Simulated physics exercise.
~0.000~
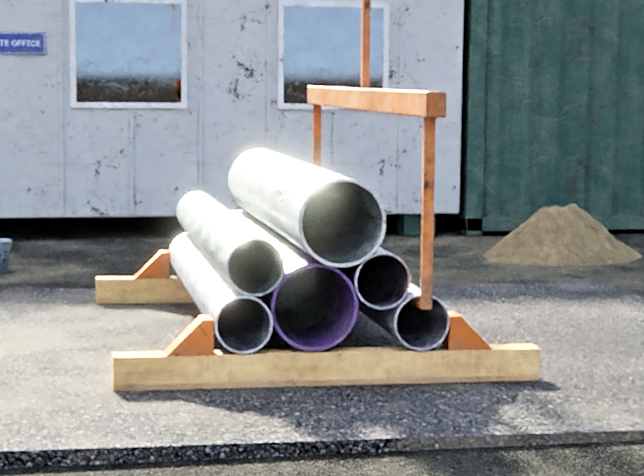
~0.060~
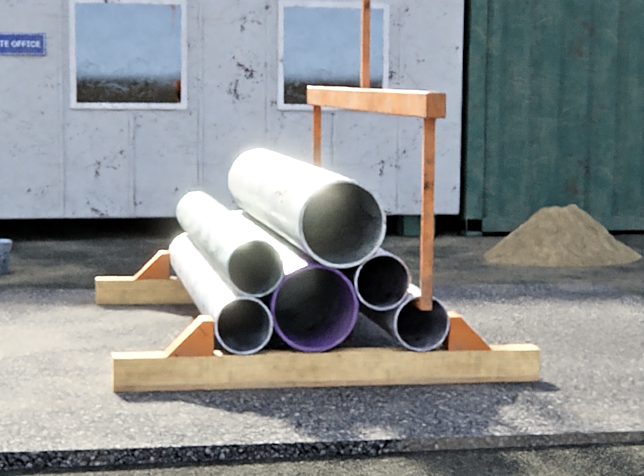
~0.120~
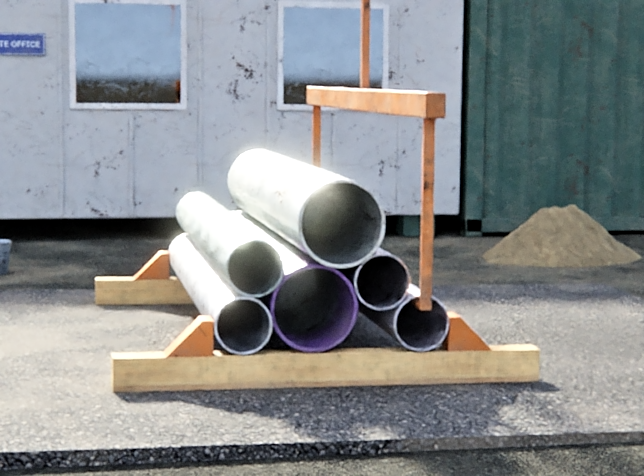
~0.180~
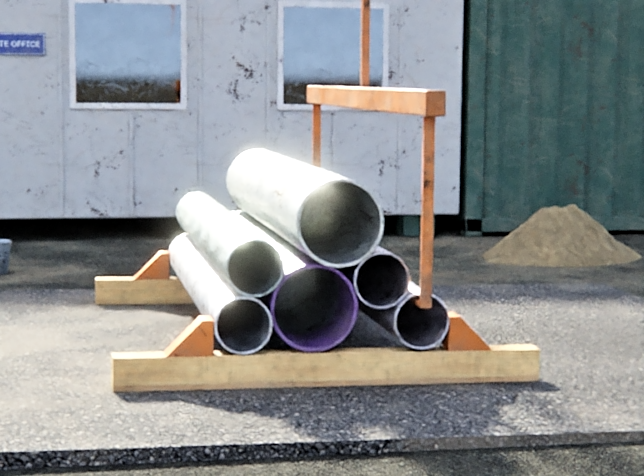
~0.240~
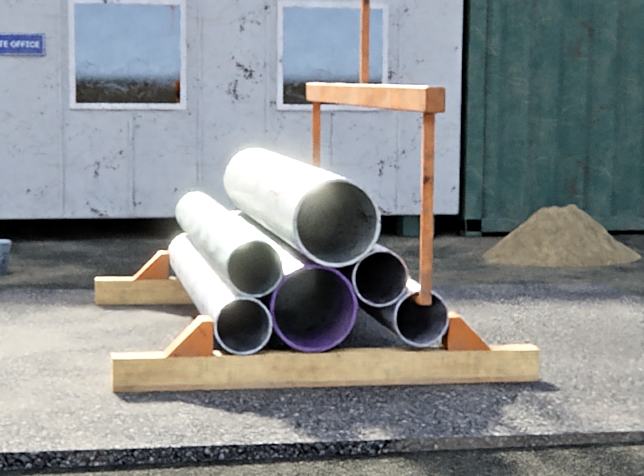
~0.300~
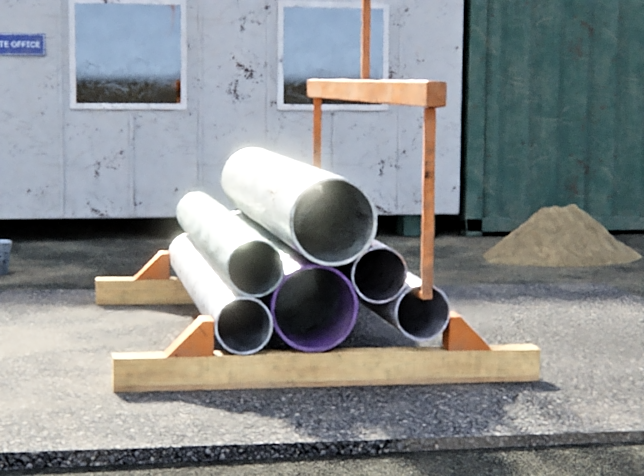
At first, six hollow steel pipes sit stacked on timbers between orange chocks, a purple-rimmed one in the middle of the bottom row, with an orange lifting beam hooked to the lower right pipe. The beam then rises slightly, lifting that pipe a little, while the others barely move.
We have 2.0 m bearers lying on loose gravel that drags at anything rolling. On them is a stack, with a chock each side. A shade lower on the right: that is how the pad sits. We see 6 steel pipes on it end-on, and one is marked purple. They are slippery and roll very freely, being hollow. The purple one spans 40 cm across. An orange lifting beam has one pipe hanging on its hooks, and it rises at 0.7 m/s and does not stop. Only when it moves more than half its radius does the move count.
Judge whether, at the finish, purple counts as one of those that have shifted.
It does count as one of them.
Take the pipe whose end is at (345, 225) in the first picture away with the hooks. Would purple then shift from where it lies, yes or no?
Lab note: In that case, purple - no, it would not.
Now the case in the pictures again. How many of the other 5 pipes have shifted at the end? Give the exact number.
I count 4 altogether.
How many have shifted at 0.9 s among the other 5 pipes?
1.
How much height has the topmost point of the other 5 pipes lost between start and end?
35 cm.
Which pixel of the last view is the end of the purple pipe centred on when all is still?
In the last view it sits close to (352, 309).
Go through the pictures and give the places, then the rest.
Purple (316, 309); hooked one at (422, 322); the pad is a shade lower on the right; 3 of the 6 form the bottom row, in the first frame.
Purple (316, 309); hooked one at (421, 323), in the second frame.
Purple (316, 309); hooked one at (421, 323), in the third frame.
Purple (316, 309); hooked one at (421, 321), up 1 cm, in the fourth frame.
Purple (315, 309); hooked one at (421, 318), up 2 cm, in the fifth frame.
Purple (316, 309); hooked one at (422, 312), up 5 cm, in the sixth frame.
Then, 0.9 s in, purple is where it was; 1 out of place.
Then, 1.6 s in, purple is 2 cm further right; 2 out of place.
Then, 2.4 s in, purple is 13 cm further right; 4 out of place.
In the end (3.9 s), purple is 17 cm further right; 4 out of place.
